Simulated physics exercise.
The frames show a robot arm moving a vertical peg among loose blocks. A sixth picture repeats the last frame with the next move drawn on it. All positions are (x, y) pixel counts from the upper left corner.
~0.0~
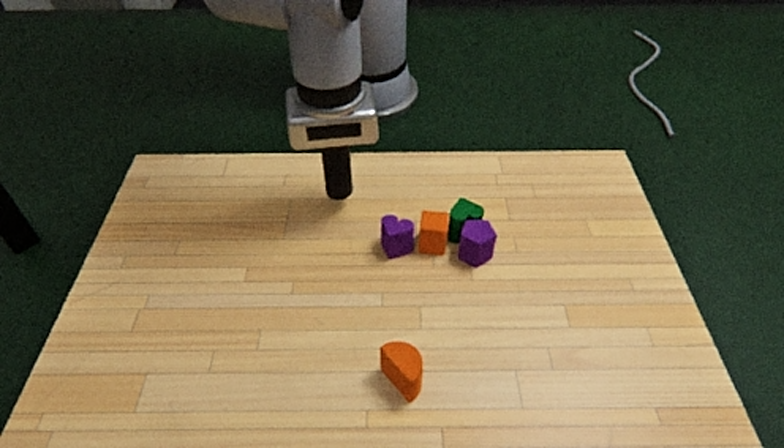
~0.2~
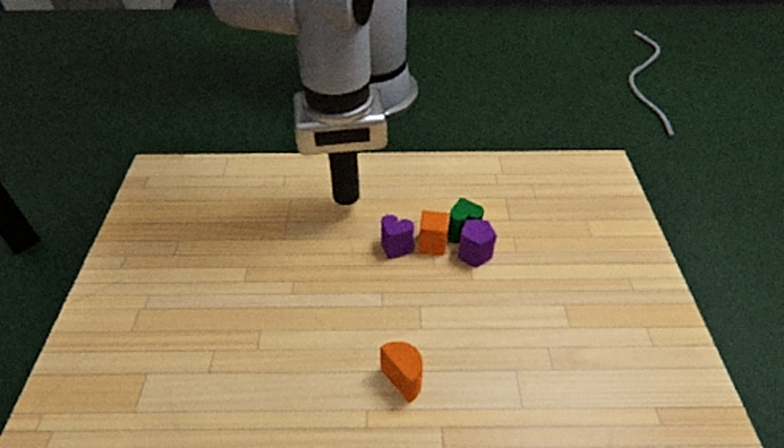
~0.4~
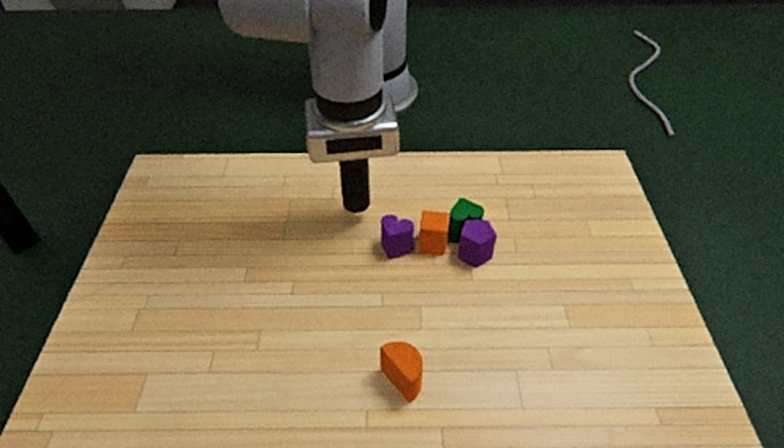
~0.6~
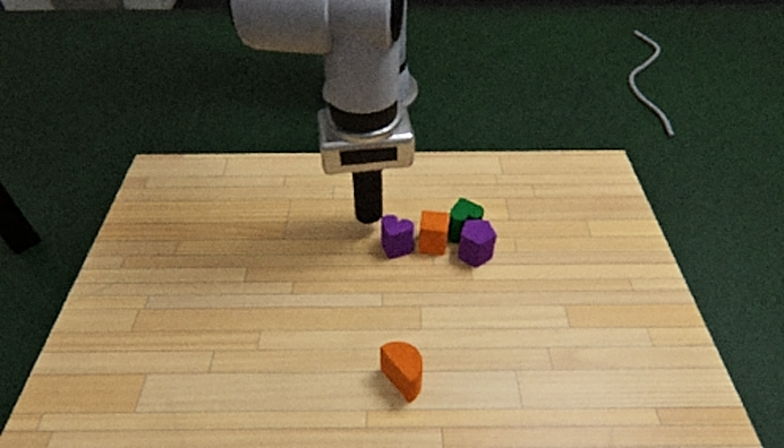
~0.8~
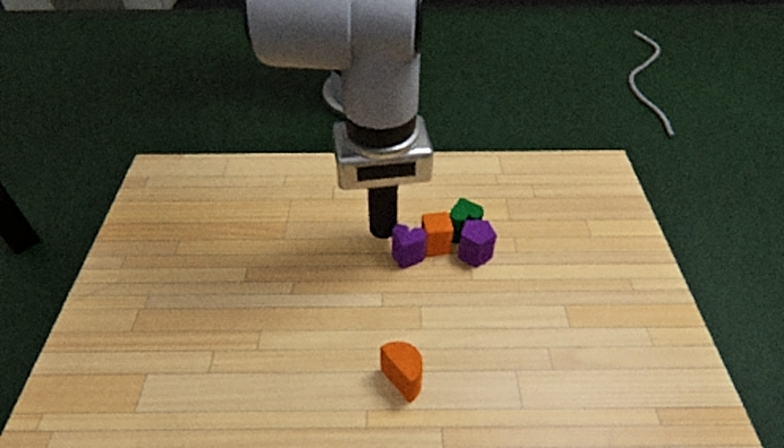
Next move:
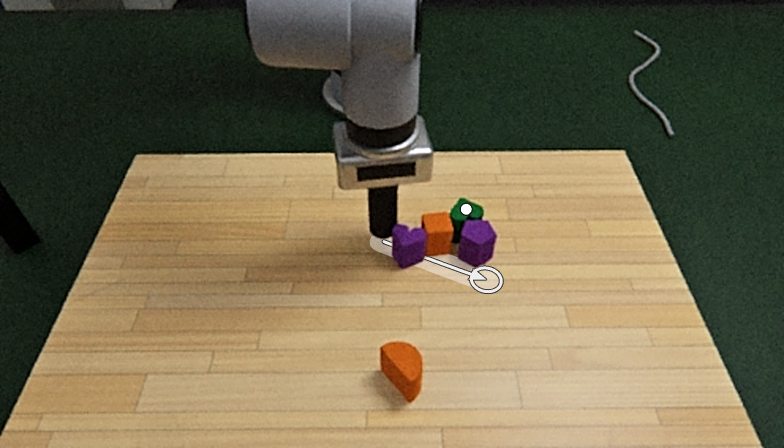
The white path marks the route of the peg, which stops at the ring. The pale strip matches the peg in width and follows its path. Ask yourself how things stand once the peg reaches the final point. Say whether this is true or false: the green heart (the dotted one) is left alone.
This is false.
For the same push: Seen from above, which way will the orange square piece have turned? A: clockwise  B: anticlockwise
I choose B.
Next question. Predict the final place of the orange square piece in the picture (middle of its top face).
I think it will end close to (459, 222).
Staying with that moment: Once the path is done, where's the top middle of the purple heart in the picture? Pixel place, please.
(468, 272)
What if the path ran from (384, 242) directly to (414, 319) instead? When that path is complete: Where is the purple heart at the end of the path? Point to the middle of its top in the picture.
The spot you're after is about (430, 257) in the image.
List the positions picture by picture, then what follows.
Peg's lower end at (340, 191); purple heart at (396, 224); orange square piece at (435, 220); green heart at (466, 209); purple five-sided block at (478, 230), in the first frame.
Peg at (347, 196); blocks still, in the second frame.
Peg at (357, 204); blocks still, in the third frame.
Peg at (369, 214); blocks still, in the fourth frame.
Peg at (384, 229); purple heart at (408, 233); orange square piece at (437, 221); green heart at (466, 209); purple five-sided block at (478, 230), in the fifth frame.
Drawn move, straight from (384, 242) to (486, 280); the dot is on the green heart.
On the path given first. One third of the way, peg at (418, 242); purple heart at (437, 252), turned 30° clockwise; orange square piece at (446, 223), turned 25° anticlockwise; green heart at (469, 208).
Two thirds of the way, peg at (454, 254); purple heart at (457, 268), turned 90° clockwise; orange square piece at (459, 222), turned 55° anticlockwise; green heart at (477, 204); purple five-sided block at (490, 230), turned 25° clockwise.
At the end, peg at (489, 267); purple heart at (468, 272), turned 140° clockwise; orange square piece at (459, 222), turned 55° anticlockwise; green heart at (477, 204); purple five-sided block at (494, 230).
